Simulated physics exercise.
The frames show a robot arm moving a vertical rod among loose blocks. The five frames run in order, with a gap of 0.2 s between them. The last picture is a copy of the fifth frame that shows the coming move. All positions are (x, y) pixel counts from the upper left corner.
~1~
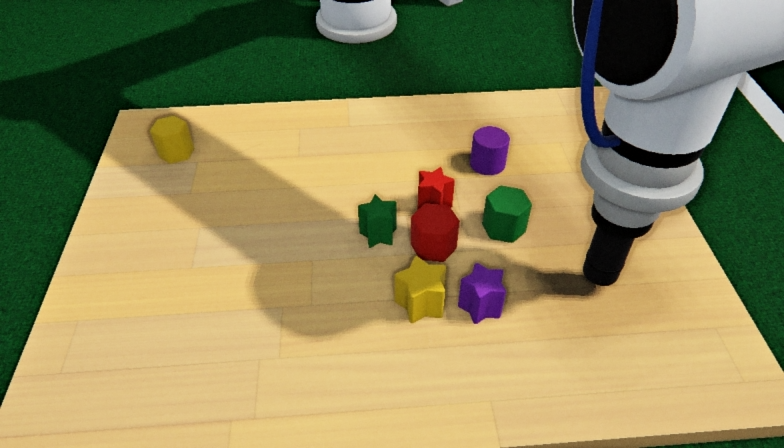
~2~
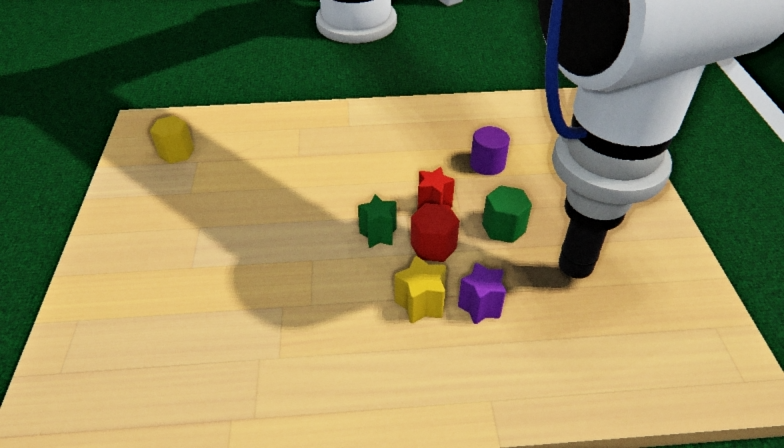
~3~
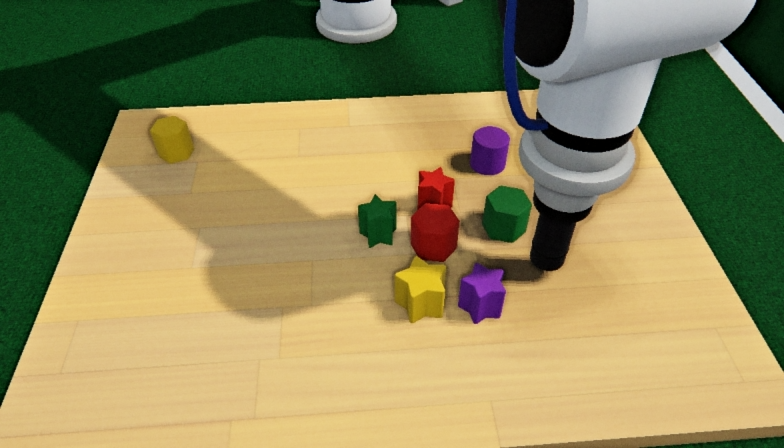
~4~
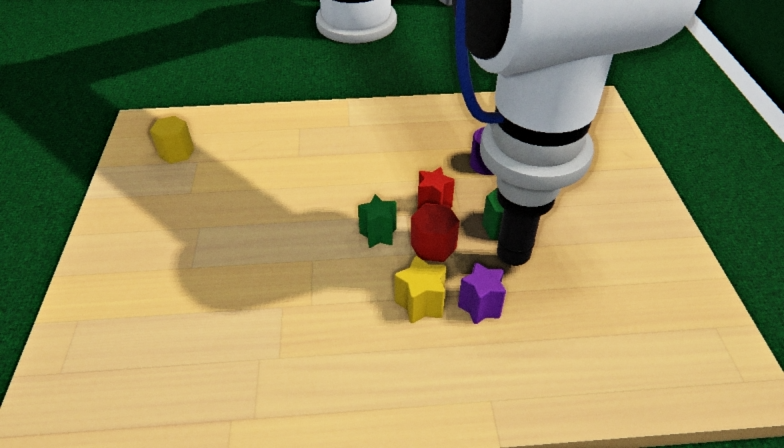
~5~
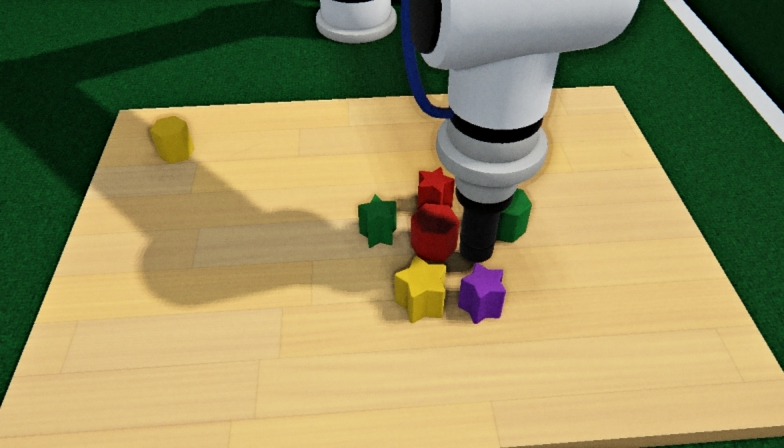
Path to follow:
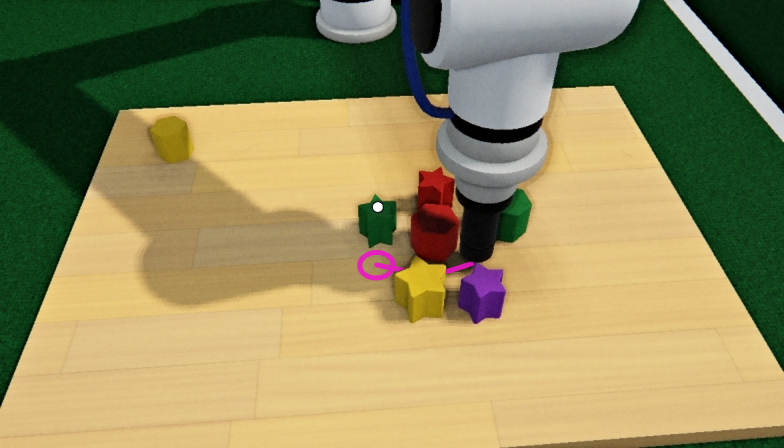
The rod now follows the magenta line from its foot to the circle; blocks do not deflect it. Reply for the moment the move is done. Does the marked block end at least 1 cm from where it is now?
I'd say no.
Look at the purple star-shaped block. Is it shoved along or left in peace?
The block you're asking about stays where it is.
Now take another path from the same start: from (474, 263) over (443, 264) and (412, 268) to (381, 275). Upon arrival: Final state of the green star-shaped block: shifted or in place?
It gets no push and keeps its place.
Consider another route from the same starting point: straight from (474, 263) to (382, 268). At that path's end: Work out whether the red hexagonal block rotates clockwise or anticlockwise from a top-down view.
It rotates clockwise.
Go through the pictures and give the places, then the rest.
In the first frame, rod's lower end at (600, 274); green star-shaped block at (378, 207); yellow star-shaped block at (423, 276); red hexagonal block at (435, 218); purple star-shaped block at (485, 279).
In the second frame, rod at (575, 267); blocks still.
In the third frame, rod at (547, 260); blocks still.
In the fourth frame, rod at (513, 254); blocks still.
In the fifth frame, rod at (476, 251); green star-shaped block at (378, 207); yellow star-shaped block at (423, 276); red hexagonal block at (435, 218); purple star-shaped block at (485, 279).
Drawn move, from (474, 263) through (443, 272) and (409, 272) to (376, 265); the dot is on the green star-shaped block.
The first path, step by step. Halfway along, rod at (427, 262); red hexagonal block at (424, 217), turned 40° clockwise.
At the end, rod at (376, 254); green star-shaped block still; yellow star-shaped block at (419, 276), turned 15° anticlockwise; red hexagonal block at (421, 215), turned 55° clockwise; purple star-shaped block still.
